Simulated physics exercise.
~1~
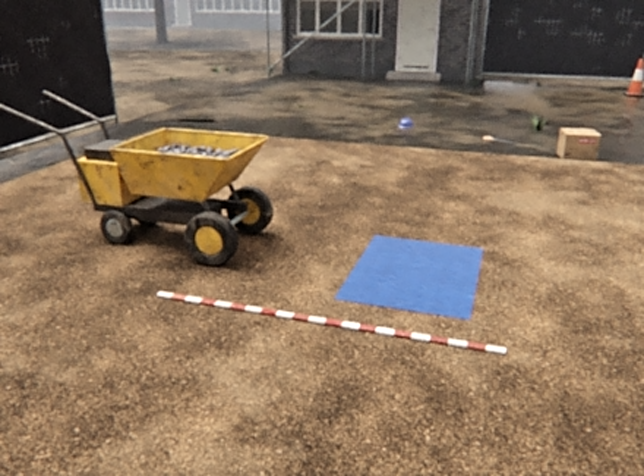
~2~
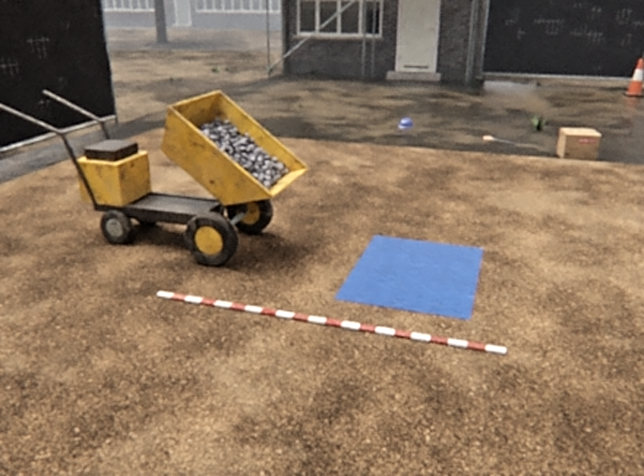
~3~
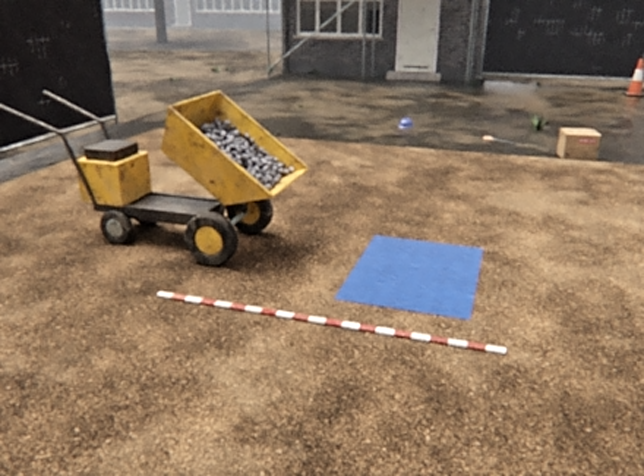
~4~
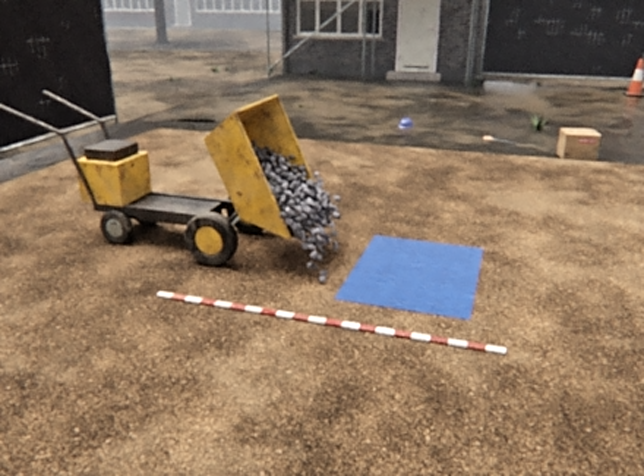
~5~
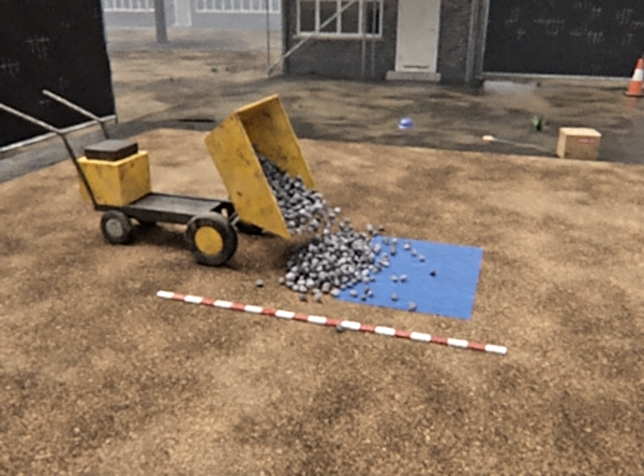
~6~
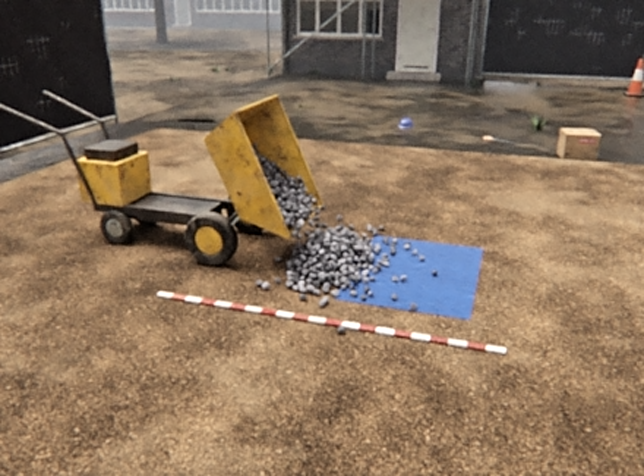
A yellow motor barrow's skip tipped partway toward the right, holding its grey stones, then tilted steeper and spilled many of them into a heap, mostly short of the blue sheet with some scattered on it, while plenty stayed in the skip.
